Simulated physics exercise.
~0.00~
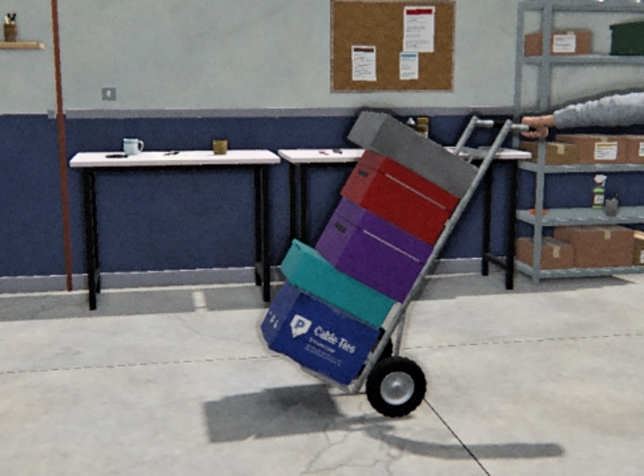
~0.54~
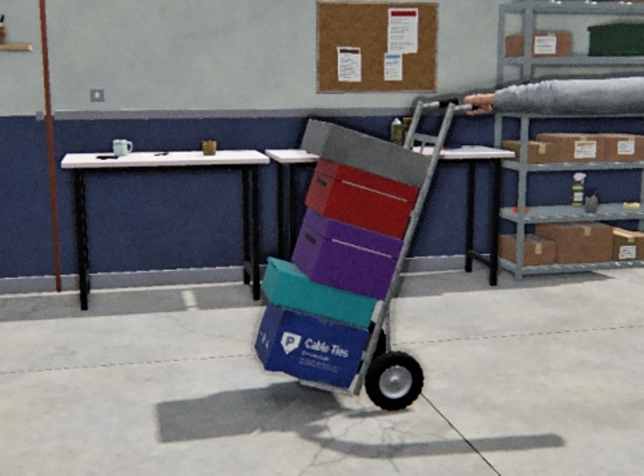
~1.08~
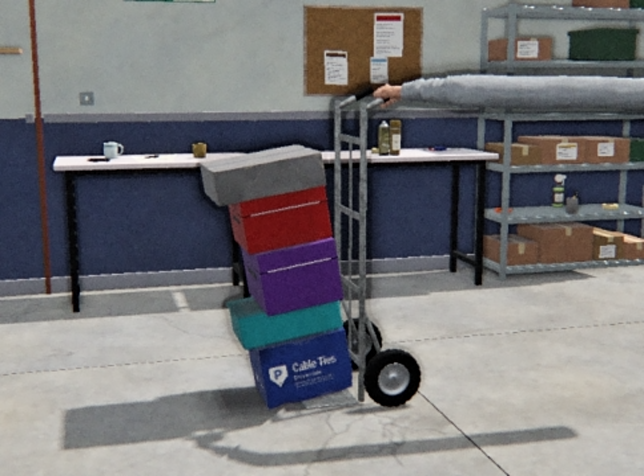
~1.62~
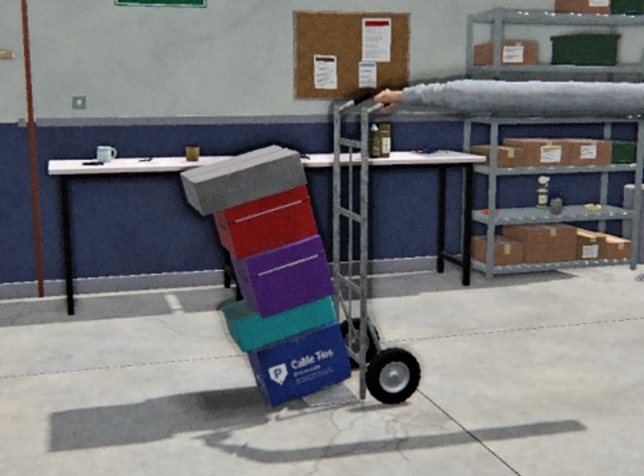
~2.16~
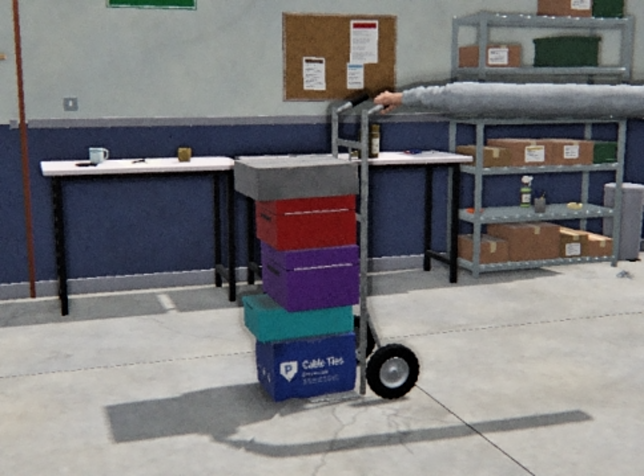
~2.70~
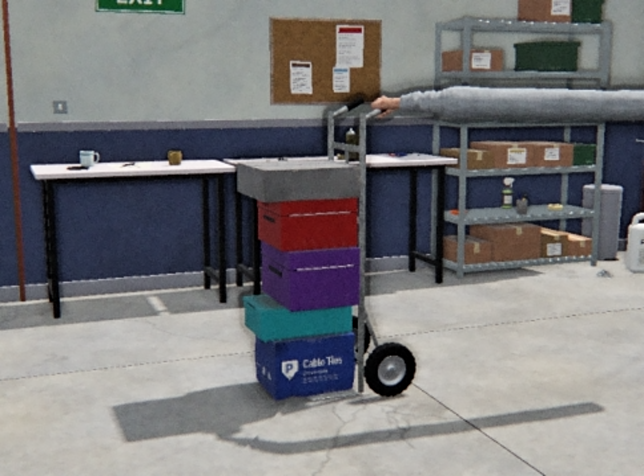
We see a gloved or sleeved arm tip a sack truck upright with five stacked boxes on it; the stack leans away to the left as the truck stands, then rocks back against it and settles, all boxes still in place on the toe plate.
